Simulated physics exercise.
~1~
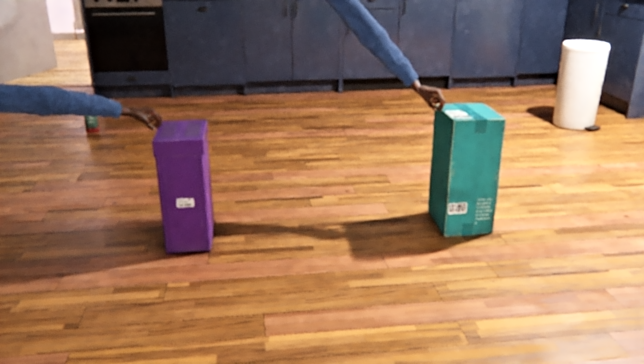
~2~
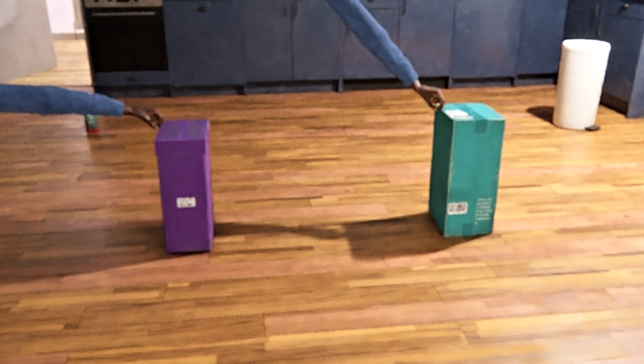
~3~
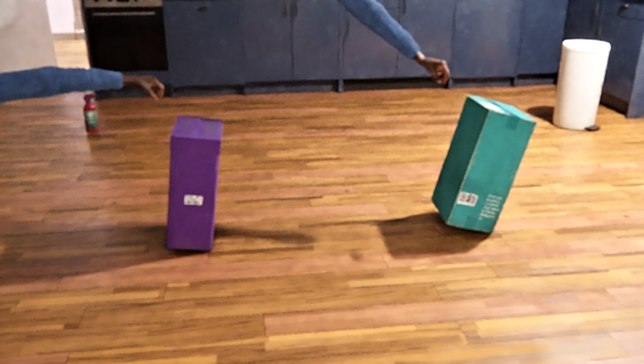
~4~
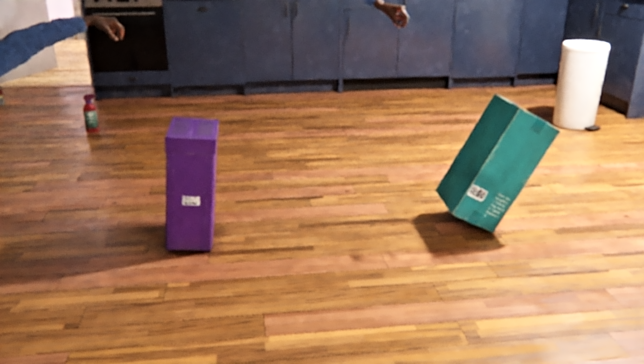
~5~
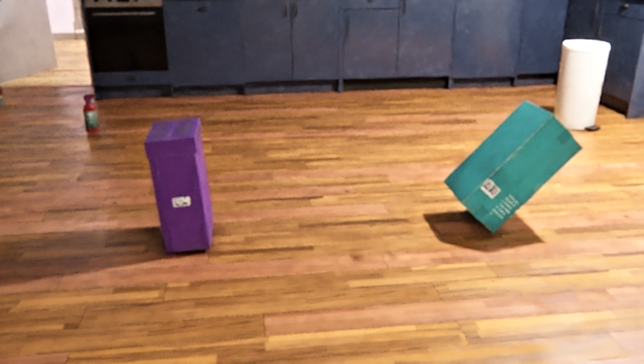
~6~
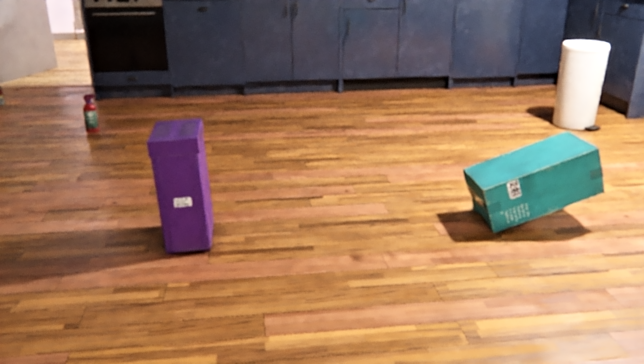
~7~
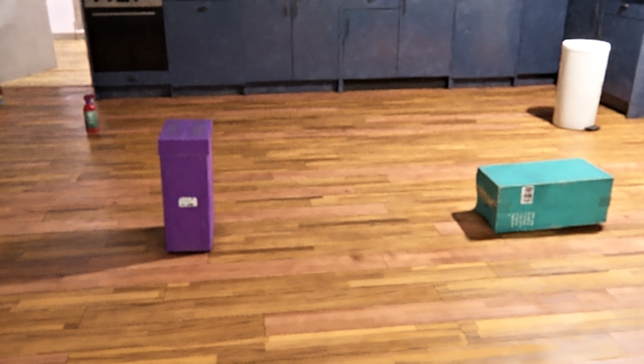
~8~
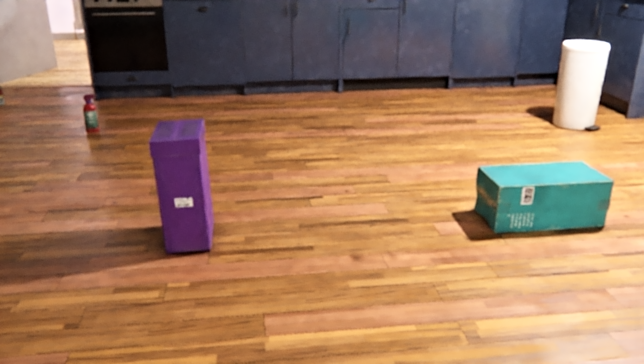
We see two hands push a tall purple box and a tall turquoise box on a wooden floor, then draw away; the purple one rocks slightly and stays upright, while the turquoise one tips to the right and falls onto its side.
